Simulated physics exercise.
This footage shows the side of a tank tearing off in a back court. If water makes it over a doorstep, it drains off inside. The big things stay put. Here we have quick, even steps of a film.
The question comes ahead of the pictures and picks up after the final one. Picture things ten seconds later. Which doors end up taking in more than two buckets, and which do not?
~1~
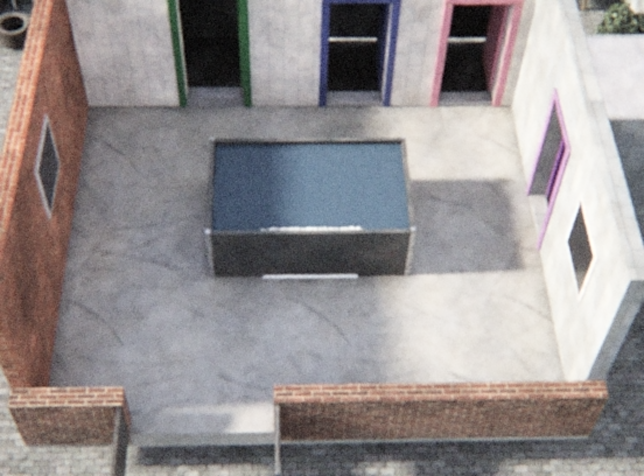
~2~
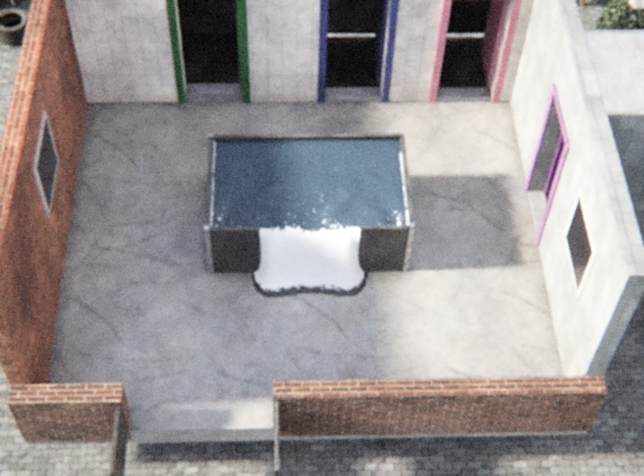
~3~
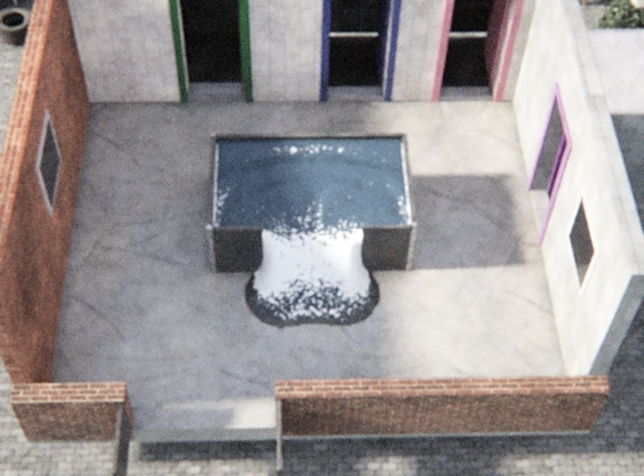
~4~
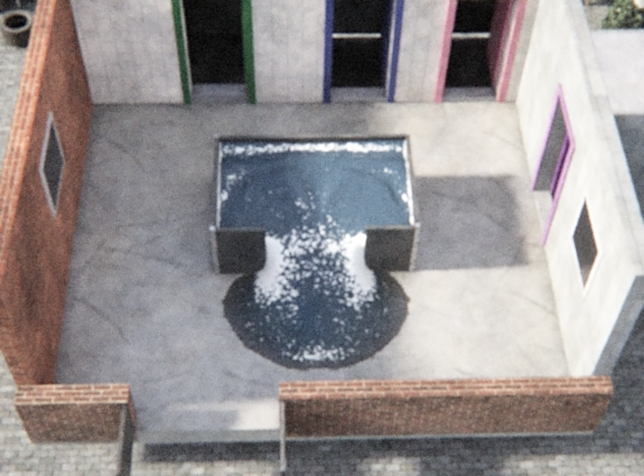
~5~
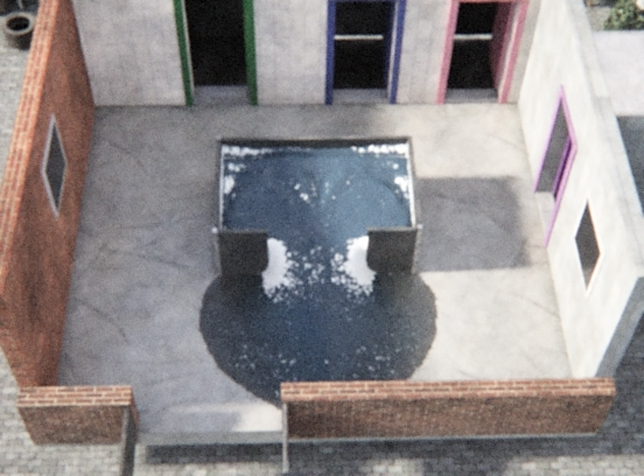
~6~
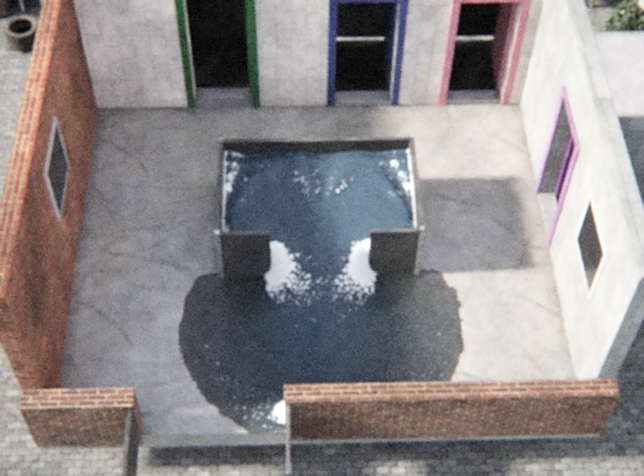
In the end I expect the blue door to see two buckets at most; I expect the pink door to see over two buckets; I expect the purple door to see over two buckets; I expect the green door to see two buckets at most.
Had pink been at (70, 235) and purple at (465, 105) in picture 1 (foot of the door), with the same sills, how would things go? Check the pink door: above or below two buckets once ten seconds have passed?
The pink door stays short.
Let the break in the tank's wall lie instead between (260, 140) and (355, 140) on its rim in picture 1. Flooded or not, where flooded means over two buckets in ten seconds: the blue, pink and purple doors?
Result - blue: Above the limit; pink: Above the limit; purple: Above the limit.
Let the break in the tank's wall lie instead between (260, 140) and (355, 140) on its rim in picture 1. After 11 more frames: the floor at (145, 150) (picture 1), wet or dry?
By then I'd expect it to be drenched.
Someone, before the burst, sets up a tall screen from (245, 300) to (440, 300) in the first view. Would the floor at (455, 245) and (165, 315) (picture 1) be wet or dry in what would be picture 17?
In turn: Under water, covered.
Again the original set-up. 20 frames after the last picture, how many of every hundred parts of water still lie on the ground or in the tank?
Result: Close to 80 %.
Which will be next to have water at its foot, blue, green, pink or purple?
Answer: The purple-painted one.
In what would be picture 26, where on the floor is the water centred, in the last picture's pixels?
The centre of mass sits at about (367, 289).
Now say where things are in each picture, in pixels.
The water tank at (310, 188) is whole and still, in the first picture.
The front is at (360, 284), out from the gap at (309, 256), in the second picture.
Water pours out at (312, 256) and has run to (364, 313), in the third picture.
The front is at (348, 360), out from the gap at (315, 258), in the fourth picture.
The front is at a hidden place, out from the gap at (317, 259), in the fifth picture.
The front is at a hidden place, out from the gap at (320, 261), in the sixth picture.
A moment on, water covers 25 % of the floor; the blue door not reached, the pink door not reached, the purple door not reached, the green door not reached.
Next, water covers 30 % of the floor; the blue door not reached, the pink door not reached, the purple door not reached, the green door not reached.
Then, water covers 55 % of the floor; the blue door not reached, the pink door wet at the sill, nothing in, the purple door under two buckets in, the green door not reached.
Later, water covers 90 % of the floor; the blue door under two buckets in, the pink door far over two buckets in, the purple door under two buckets in, the green door wet at the sill, nothing in.
In the end, water covers 100 % of the floor; the blue door under two buckets in, the pink door far over two buckets in, the purple door over two buckets in, the green door wet at the sill, nothing in.
